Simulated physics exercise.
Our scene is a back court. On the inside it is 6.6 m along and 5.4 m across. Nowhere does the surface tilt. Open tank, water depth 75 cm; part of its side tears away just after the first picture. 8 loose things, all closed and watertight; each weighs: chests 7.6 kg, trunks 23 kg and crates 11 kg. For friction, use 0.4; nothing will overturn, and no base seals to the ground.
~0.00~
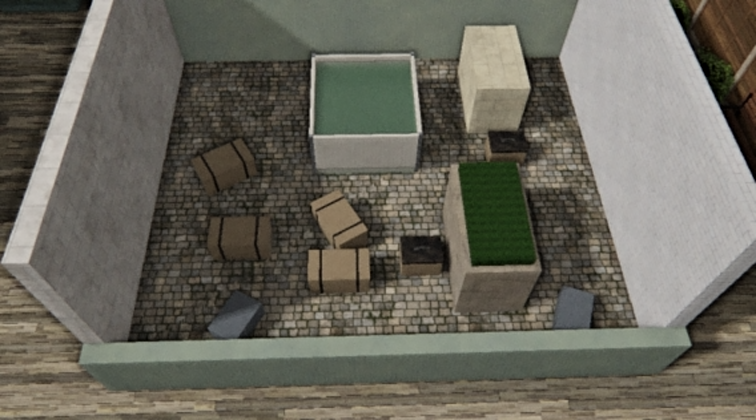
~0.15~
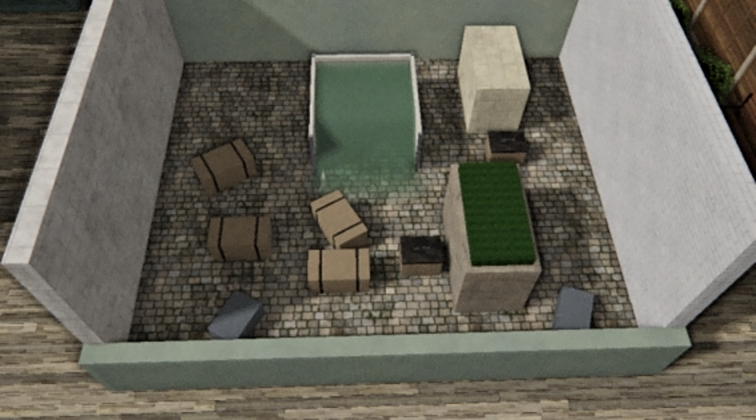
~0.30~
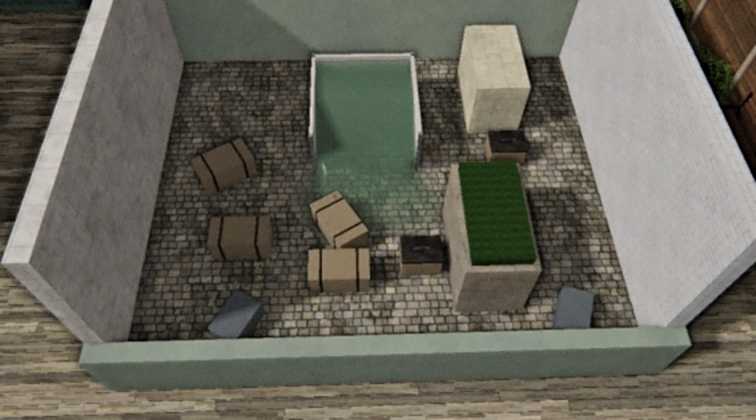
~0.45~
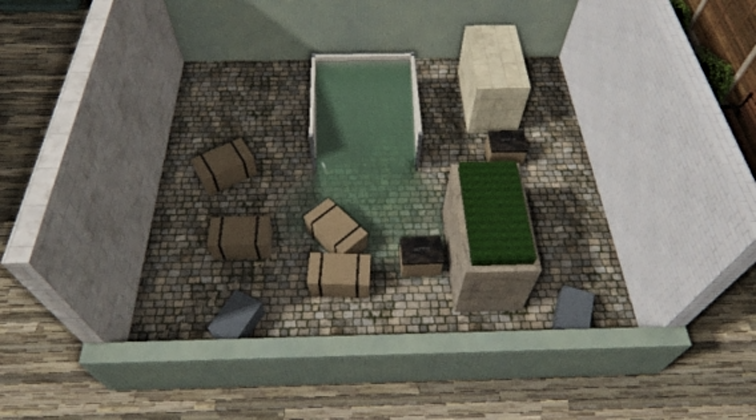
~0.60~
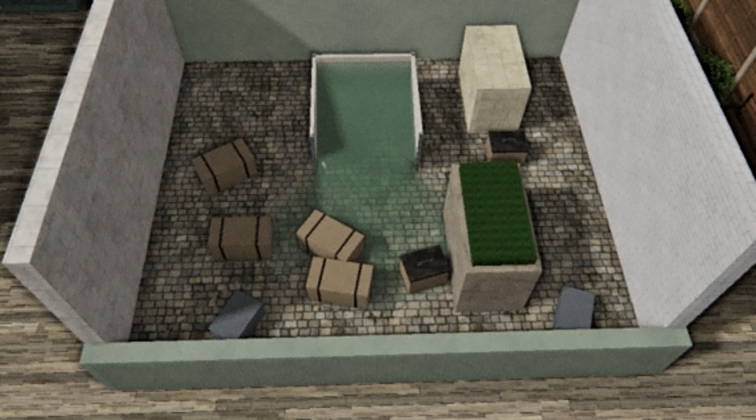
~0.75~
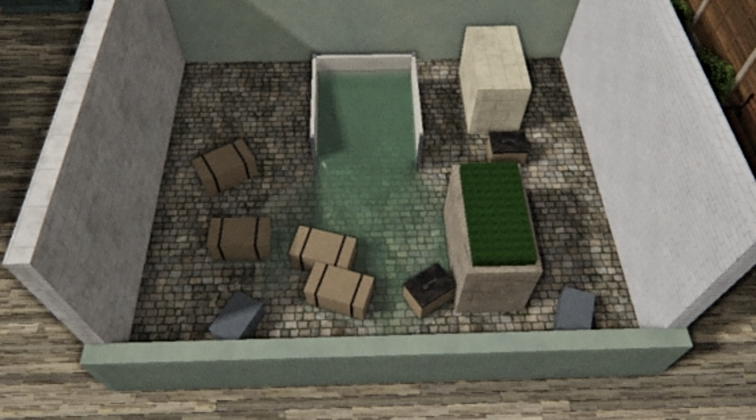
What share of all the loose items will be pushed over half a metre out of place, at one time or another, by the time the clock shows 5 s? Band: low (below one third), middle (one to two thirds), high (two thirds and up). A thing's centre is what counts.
High.
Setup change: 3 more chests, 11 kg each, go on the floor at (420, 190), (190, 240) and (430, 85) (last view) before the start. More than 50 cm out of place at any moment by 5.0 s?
Each in turn ends up beyond the limit, beyond the limit, within the limit.
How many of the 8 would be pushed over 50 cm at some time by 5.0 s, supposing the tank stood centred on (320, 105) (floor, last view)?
Then 7.
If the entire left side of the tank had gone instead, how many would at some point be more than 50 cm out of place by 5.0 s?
The answer then is 4.
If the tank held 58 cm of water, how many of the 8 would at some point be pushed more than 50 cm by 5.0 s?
Then 7.
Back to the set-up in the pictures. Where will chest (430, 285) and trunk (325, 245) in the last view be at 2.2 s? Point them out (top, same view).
First one near (450, 309), second near (250, 291).
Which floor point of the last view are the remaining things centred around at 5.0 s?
Close to (315, 167).
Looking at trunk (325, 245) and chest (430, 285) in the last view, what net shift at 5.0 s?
200 cm, then 100 cm.
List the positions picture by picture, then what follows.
In the first frame, a chest at (422, 249) rests on the ground; a trunk at (339, 216), on the bottom; water covers 2.4 m2; 0 of 8 have shifted.
In the second frame, a chest at (422, 249), on the bottom; a trunk at (339, 216) rests on the ground; 3.3 m2 under water; 0 of 8 have shifted.
In the third frame, a chest at (422, 249), on the bottom; a trunk at (339, 217), on the bottom; water covers 4.4 m2; 0 of 8 have shifted.
In the fourth frame, a chest at (422, 250), on the bottom; a trunk at (336, 225) rests on the ground, 16 cm from its start; 5.6 m2 under water; 2 of 8 have shifted.
In the fifth frame, a chest at (425, 263) rests on the ground, 22 cm from its start; a trunk at (330, 234) rests on the ground, 33 cm from its start; water covers 6.7 m2; 3 of 8 have shifted.
In the sixth frame, a chest at (430, 284) rests on the ground, 53 cm from its start; a trunk at (323, 246) rests on the ground, 53 cm from its start; water covers 8.0 m2; 3 of 8 have shifted.
After 1.1 s 3 of 8 are over 50 cm from their spots; 2 afloat.
After 2.2 s 6 of 8 are over 50 cm from their spots; 4 afloat.
After 3.5 s 6 of 8 are over 50 cm from their spots; 5 afloat.
After 5.0 s 8 of 8 are over 50 cm from their spots, and 8 have been at some point; 5 afloat.
